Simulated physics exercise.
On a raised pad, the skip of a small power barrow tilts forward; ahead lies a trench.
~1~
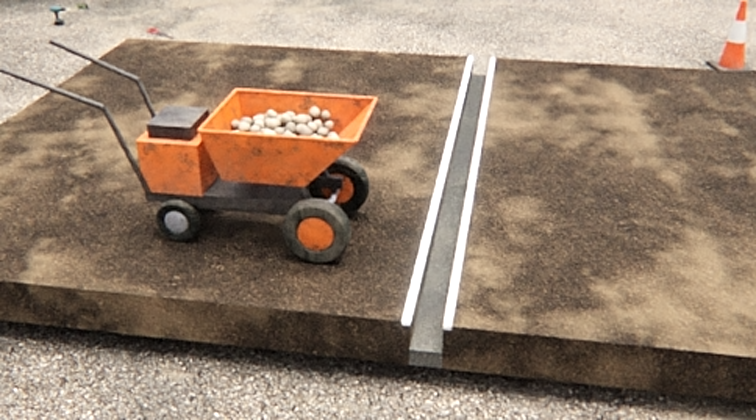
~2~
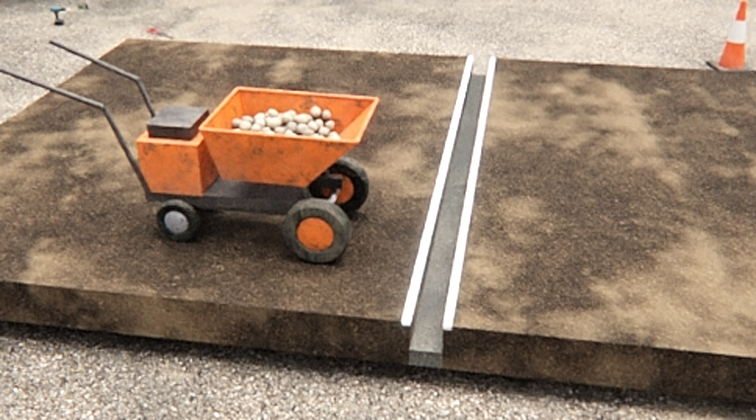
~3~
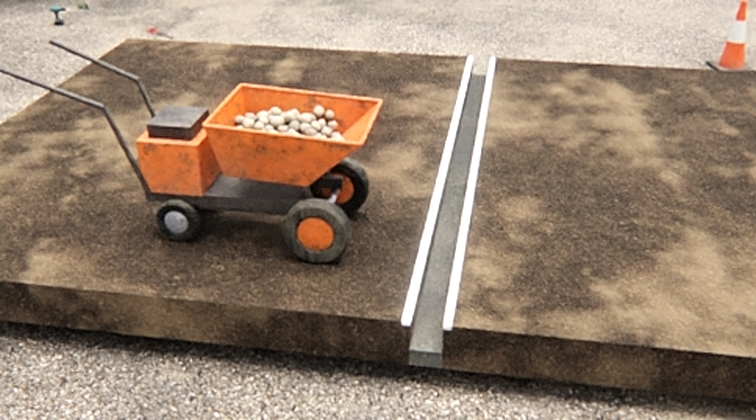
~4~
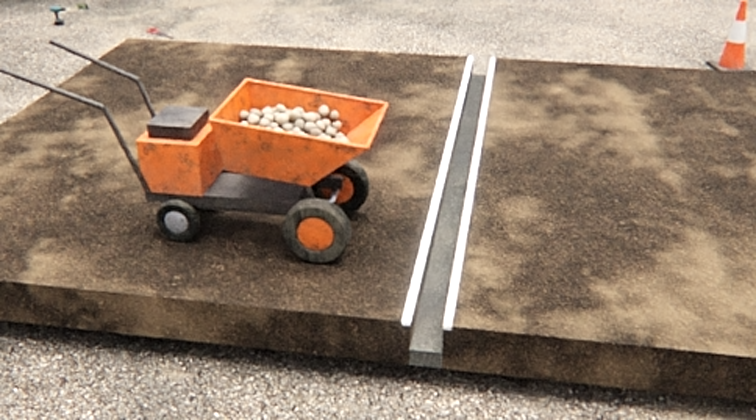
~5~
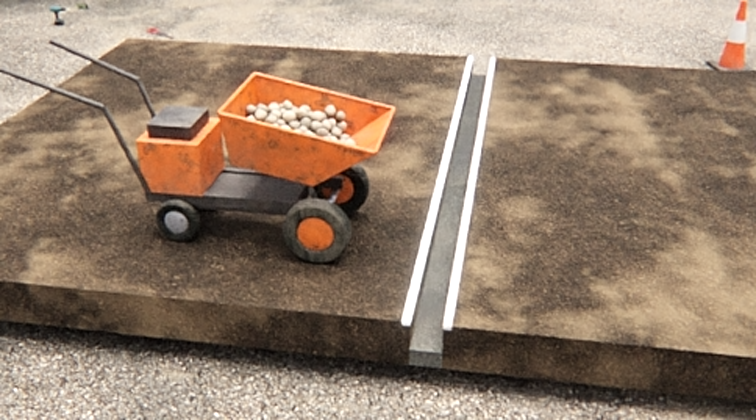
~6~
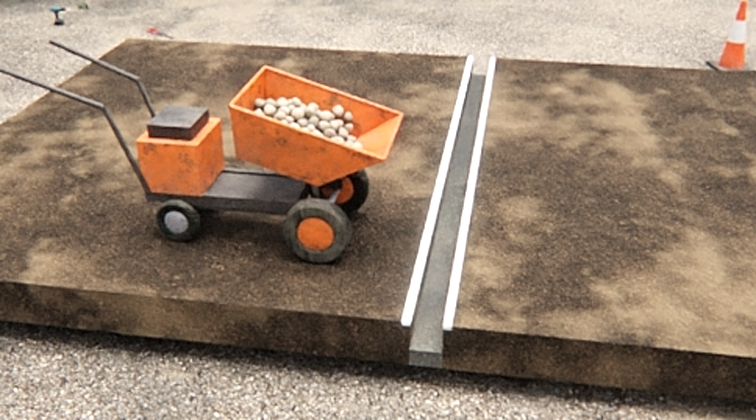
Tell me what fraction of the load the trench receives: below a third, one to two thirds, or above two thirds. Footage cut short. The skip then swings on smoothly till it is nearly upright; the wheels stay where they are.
From a third to two-thirds.
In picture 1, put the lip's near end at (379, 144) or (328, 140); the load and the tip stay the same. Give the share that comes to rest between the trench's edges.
From the first spot you get 0 percent, and from the second 60 percent.
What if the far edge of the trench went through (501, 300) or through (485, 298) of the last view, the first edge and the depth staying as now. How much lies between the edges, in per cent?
Lab note: Case 1 around 100 %, case 2 100 %.
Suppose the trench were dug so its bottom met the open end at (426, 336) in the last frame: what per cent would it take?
Close to 40 per cent.
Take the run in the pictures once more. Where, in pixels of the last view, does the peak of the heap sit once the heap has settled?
My guess for the top is about pixel (478, 237).
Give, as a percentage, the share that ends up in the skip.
I reckon some 5 percent.
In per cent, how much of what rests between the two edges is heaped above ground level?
I'd put it near 20 per cent.
Just after the last frame, skip tipped steeply; every one in the skip.
A moment on, skip tipped right over; the larger part in the skip; about a tenth in or heaped over the trench; about a tenth beyond it; just a few falling.
Further on, skip tipped right over; about a tenth in the skip; just a few short of the trench; roughly half in or heaped over the trench; roughly a third beyond it.
When it is over, skip tipped right over; just a few in the skip; just a few short of the trench; roughly half in or heaped over the trench; roughly a third beyond it.
